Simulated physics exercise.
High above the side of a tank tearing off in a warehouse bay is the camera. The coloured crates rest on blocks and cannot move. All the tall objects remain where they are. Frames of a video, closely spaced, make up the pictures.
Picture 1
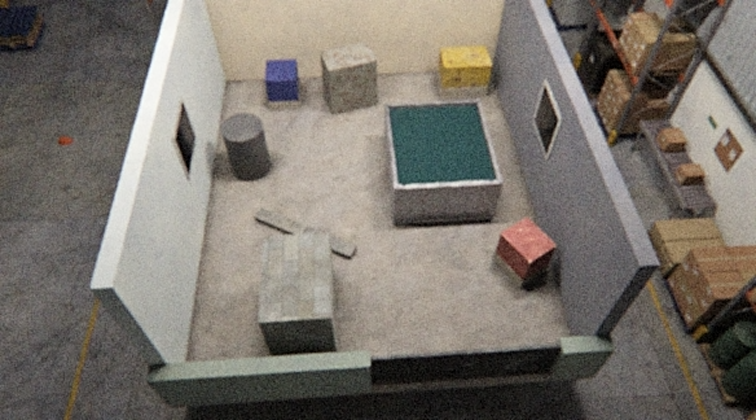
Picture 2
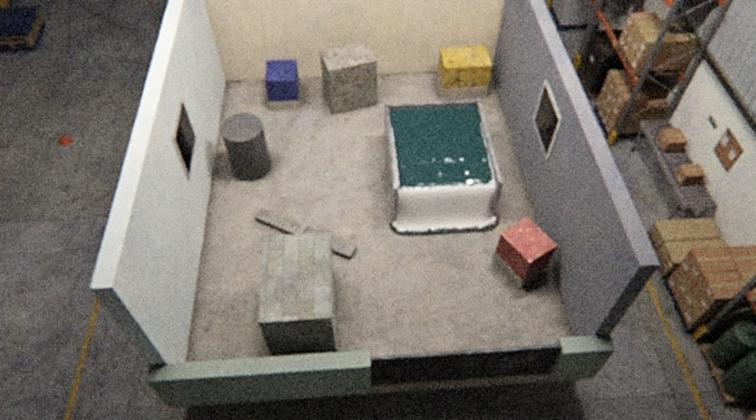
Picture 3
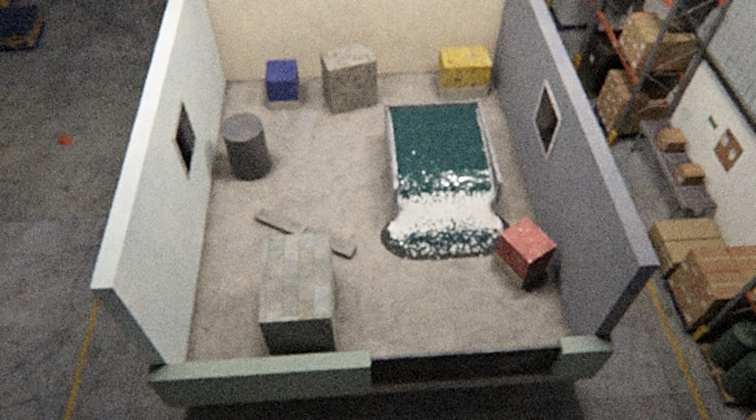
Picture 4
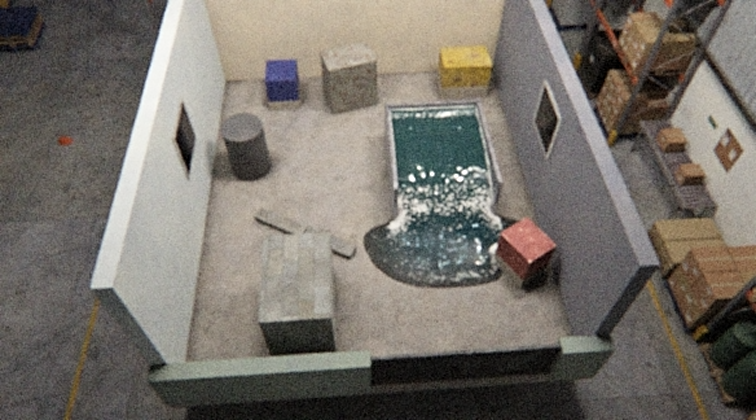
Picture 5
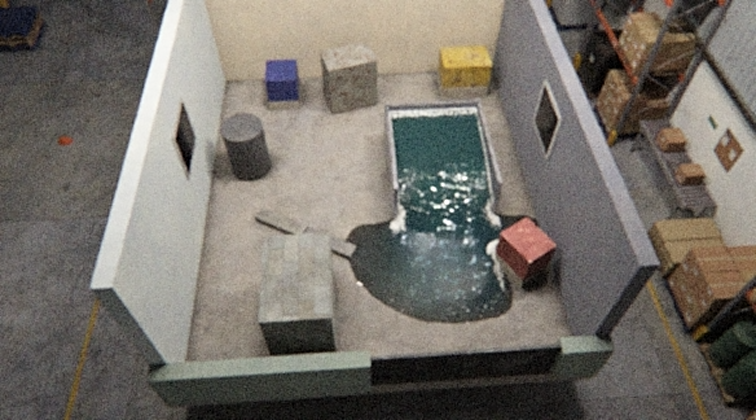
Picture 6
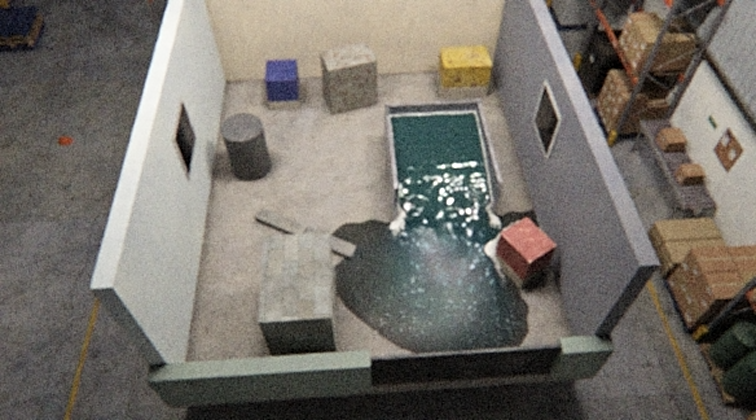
In a warehouse bay, green water pours from an open-ended tank and spreads around a red box.
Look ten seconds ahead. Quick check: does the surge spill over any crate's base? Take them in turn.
Result: Red crate wet, blue crate dry, yellow crate dry.
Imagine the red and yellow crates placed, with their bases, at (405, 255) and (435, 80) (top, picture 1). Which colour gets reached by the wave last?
Going by the pictures, it's the crate marked blue.
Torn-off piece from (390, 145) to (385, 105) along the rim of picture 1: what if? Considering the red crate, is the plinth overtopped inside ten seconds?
After ten seconds, the red crate is still clear.
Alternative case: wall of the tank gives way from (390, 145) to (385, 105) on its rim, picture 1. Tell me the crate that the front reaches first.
That would be the blue one.
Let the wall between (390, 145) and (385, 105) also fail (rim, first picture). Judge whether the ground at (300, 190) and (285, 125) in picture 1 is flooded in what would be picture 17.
Result, in order - waterlogged, waterlogged.
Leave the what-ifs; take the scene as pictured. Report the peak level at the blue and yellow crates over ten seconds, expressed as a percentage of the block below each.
I'd put it at some 70 % for one and some 70 % for the other, in that order.
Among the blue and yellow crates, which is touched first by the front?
That's the yellow-painted one.
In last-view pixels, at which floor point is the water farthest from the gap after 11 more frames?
Somewhere about (183, 383).
A moment on, water covers 30 % of the floor; the red crate water round its plinth, the blue crate not reached, the yellow crate not reached.
Next, water covers 40 % of the floor; the red crate water round its plinth, the blue crate not reached, the yellow crate not reached.
Then, water covers 60 % of the floor; the red crate water round its plinth, the blue crate not reached, the yellow crate water round its plinth.
Later, water covers 95 % of the floor; the red crate water round its plinth, the blue crate water round its plinth, the yellow crate water round its plinth.
In the end, water covers 100 % of the floor; the red crate was topped, the blue crate stayed above the water, the yellow crate stayed above the water.
